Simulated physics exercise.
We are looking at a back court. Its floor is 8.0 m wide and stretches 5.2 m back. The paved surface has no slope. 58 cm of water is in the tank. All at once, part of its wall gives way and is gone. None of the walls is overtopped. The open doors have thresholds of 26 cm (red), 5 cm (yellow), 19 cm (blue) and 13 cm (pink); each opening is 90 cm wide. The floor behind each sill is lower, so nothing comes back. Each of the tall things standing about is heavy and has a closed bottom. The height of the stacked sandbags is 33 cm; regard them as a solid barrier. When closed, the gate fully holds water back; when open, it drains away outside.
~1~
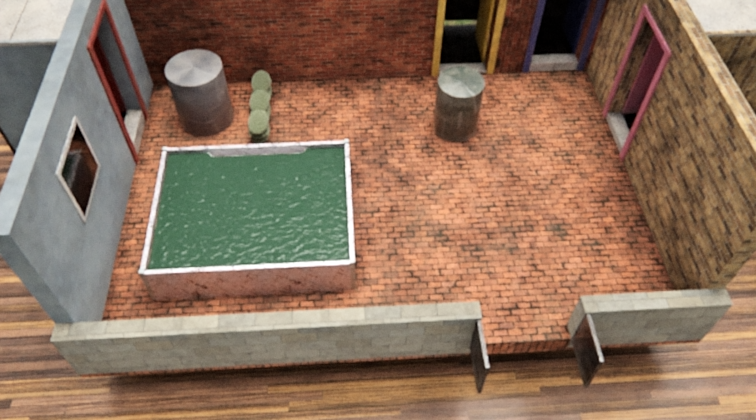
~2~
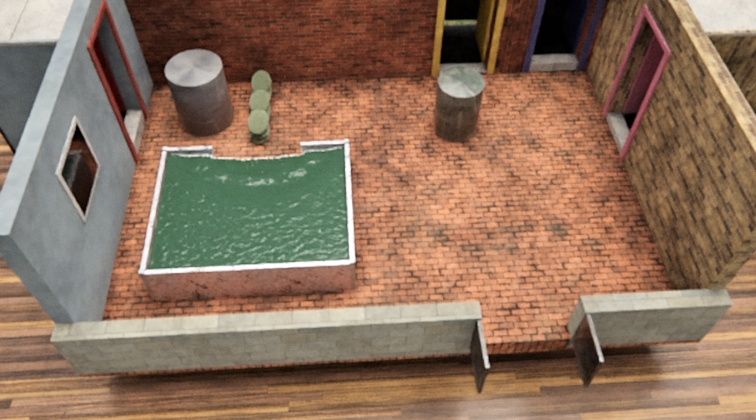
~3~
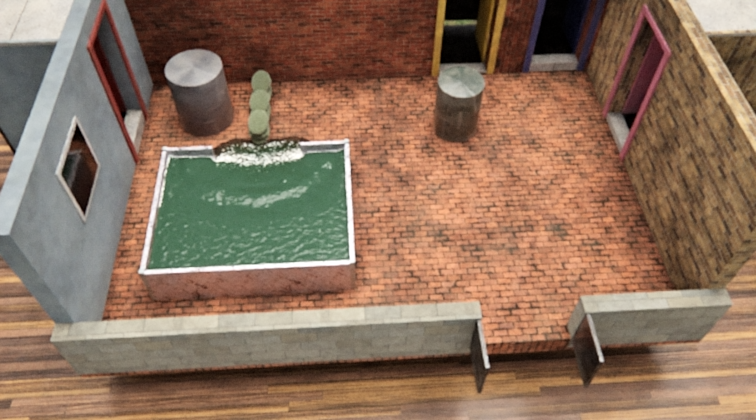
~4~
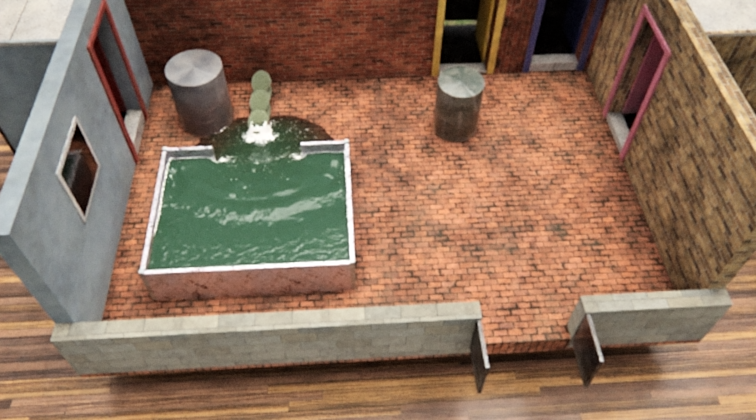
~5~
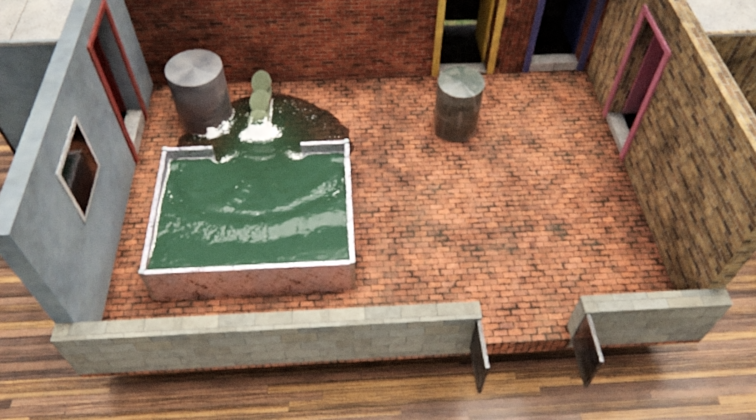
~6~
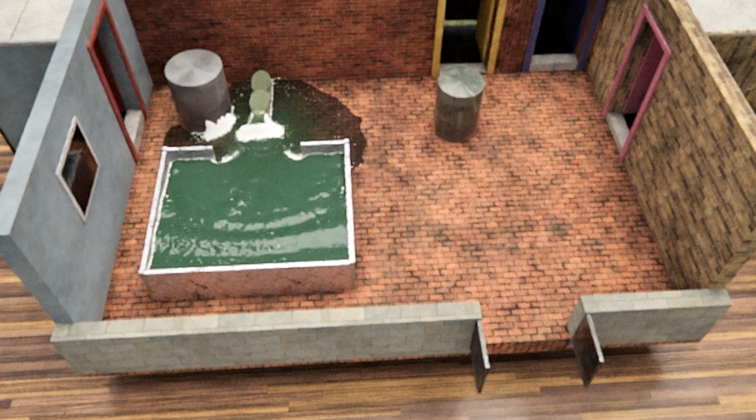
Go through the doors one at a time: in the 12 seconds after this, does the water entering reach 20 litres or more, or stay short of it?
Going through them: The red door stays short; the yellow door reaches it; the blue door stays short; the pink door stays short.
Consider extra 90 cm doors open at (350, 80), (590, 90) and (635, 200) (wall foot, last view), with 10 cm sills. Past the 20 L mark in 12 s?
Door 1: Higher; door 2: Higher; door 3: Lower.
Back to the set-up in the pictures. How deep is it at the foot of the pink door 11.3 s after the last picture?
Roughly 8.0 centimetres.
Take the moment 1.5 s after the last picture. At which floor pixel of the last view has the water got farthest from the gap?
Point: Roughly (511, 77).
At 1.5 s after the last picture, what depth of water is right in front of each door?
Red 19 cm, yellow 7 cm, blue 0 cm, pink 0 cm.
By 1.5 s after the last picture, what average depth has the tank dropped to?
I'd put the average depth near 35 cm.
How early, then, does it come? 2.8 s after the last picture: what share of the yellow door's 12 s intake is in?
It comes to about 10 per cent.
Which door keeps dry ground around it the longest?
The pink door is last.
Then, 0.7 s after the last picture water covers 20 % of the floor and is deepest (46 cm) near (261, 144); red door 10 cm at the sill, 0 L in, yellow door not reached, blue door not reached, pink door not reached.
Then, 1.5 s after the last picture water covers 30 % of the floor and is deepest (40 cm) near (261, 144); red door 19 cm at the sill, 0 L in, yellow door 7 cm at the sill, 0 L in, blue door not reached, pink door not reached.
Then, 2.8 s after the last picture water covers 45 % of the floor and is deepest (27 cm) near (184, 89); red door 21 cm at the sill, 0 L in, yellow door 8 cm at the sill, 5 L in, blue door 5 cm at the sill, 0 L in, pink door 10 cm at the sill, 0 L in.
Then, 6.3 s after the last picture water covers 90 % of the floor and is deepest (18 cm) near (583, 88); red door 14 cm at the sill, 0 L in, yellow door 8 cm at the sill, 35 L in, blue door 14 cm at the sill, 3 L in, pink door 11 cm at the sill, 1 L in.
Then, 11.3 s after the last picture water covers 95 % of the floor and is deepest (12 cm) near (97, 349); red door 10 cm at the sill, 0 L in, yellow door 6 cm at the sill, 64 L in, blue door 9 cm at the sill, 3 L in, pink door 8 cm at the sill, 1 L in.
